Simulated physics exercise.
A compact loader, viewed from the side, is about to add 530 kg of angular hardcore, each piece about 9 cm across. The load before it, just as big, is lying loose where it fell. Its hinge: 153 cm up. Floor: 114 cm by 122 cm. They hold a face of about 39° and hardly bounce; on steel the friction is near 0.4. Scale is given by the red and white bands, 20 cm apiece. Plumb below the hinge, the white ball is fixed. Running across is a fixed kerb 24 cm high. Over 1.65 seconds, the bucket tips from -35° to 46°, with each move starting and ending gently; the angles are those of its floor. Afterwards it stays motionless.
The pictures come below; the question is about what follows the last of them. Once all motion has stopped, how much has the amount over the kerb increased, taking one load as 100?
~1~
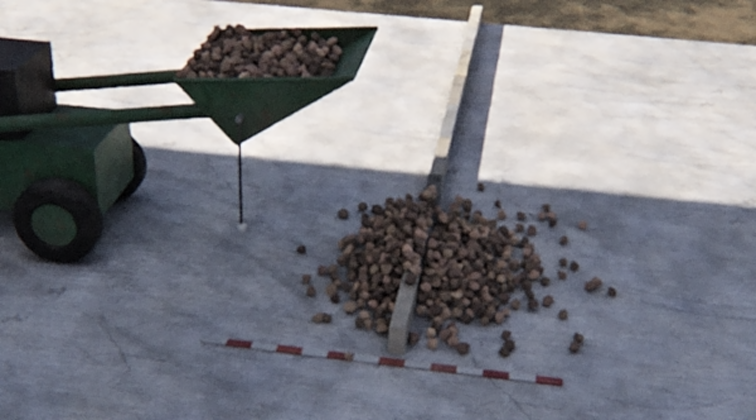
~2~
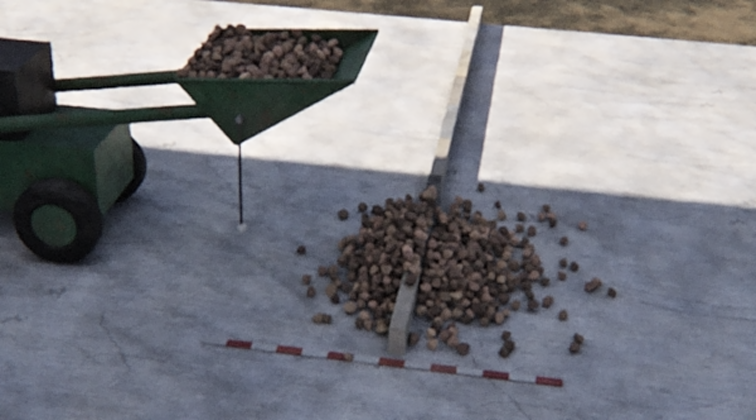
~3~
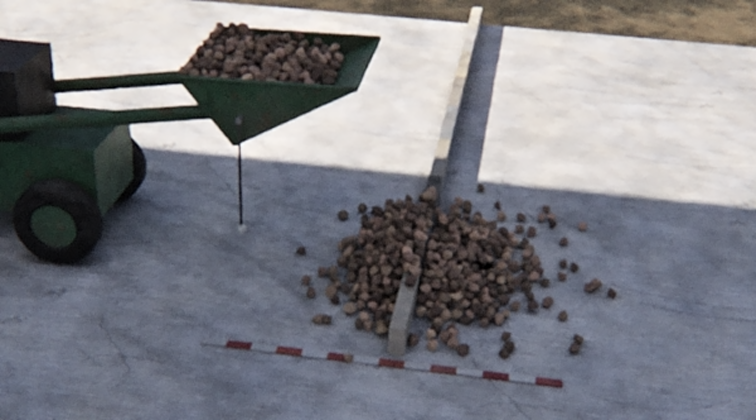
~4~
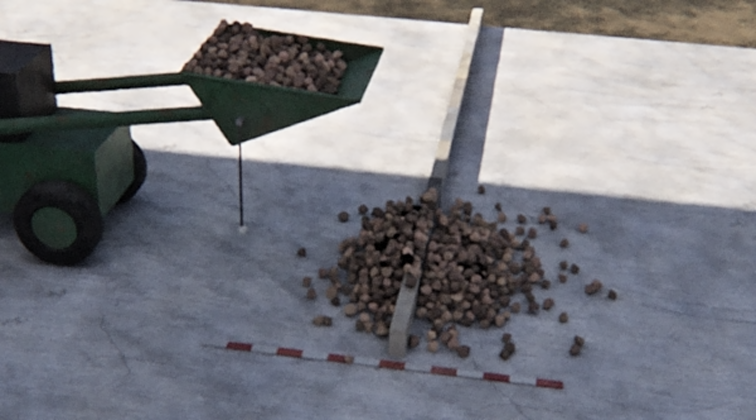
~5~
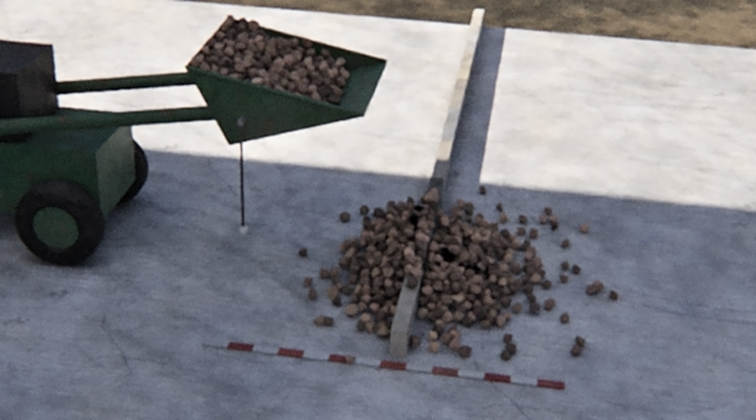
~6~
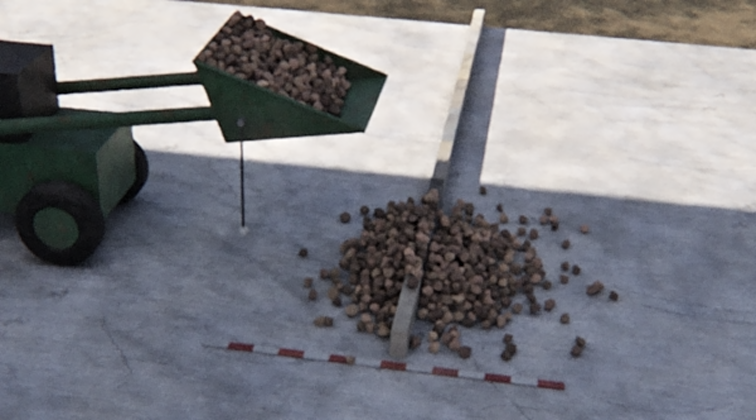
It has increased by some 2 per cent.
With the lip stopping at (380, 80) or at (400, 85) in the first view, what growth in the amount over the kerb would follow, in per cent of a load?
Close to 10 per cent, followed by close to 30 per cent.
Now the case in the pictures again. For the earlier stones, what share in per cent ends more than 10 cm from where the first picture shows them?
Around 0 in a hundred.
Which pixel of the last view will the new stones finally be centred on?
Roughly at pixel (360, 244).
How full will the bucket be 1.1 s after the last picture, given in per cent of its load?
It holds some 45 per cent.
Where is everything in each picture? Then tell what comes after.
Lip at (354, 79), floor tilted -35°, highest stones at (273, 40). The earlier load is highest near (415, 229), 36 cm above ground level, 50 % on this side of the kerb, 50 % over the kerb, in the first picture.
Lip at (355, 82), floor tilted -34°, highest stones at (266, 39), in the second picture.
The bucket is at -30°, its lip at (357, 90); the top of the load is at (239, 35), in the third picture.
Lip at (361, 102), floor tilted -25°, highest stones at (237, 31), in the fourth picture.
The bucket is at -18°, its lip at (364, 116); the top of the load is at (238, 27), in the fifth picture.
The bucket is at -11°, its lip at (365, 132); the top of the load is at (240, 24), in the sixth picture.
Then, 0.6 s after the last picture the floor is at 34°; in per cent of one load, 100 in the bucket, 50 on this side of the kerb, 50 over the kerb; the foremost stones are at (586, 296).
Then, 1.1 s after the last picture the floor is at 46°; in per cent of one load, 43 in the bucket, 106 on this side of the kerb, 50 over the kerb; the foremost stones are at (586, 296).
Then, 1.5 s after the last picture the floor is at 46°; in per cent of one load, 4 in the bucket, 146 on this side of the kerb, 50 over the kerb; the foremost stones are at (586, 296).
Then, 4.3 s after the last picture the floor is at 46°; in per cent of one load, 0 in the bucket, 148 on this side of the kerb, 52 over the kerb; the foremost stones are at (586, 296). Net gain over the kerb, 2.
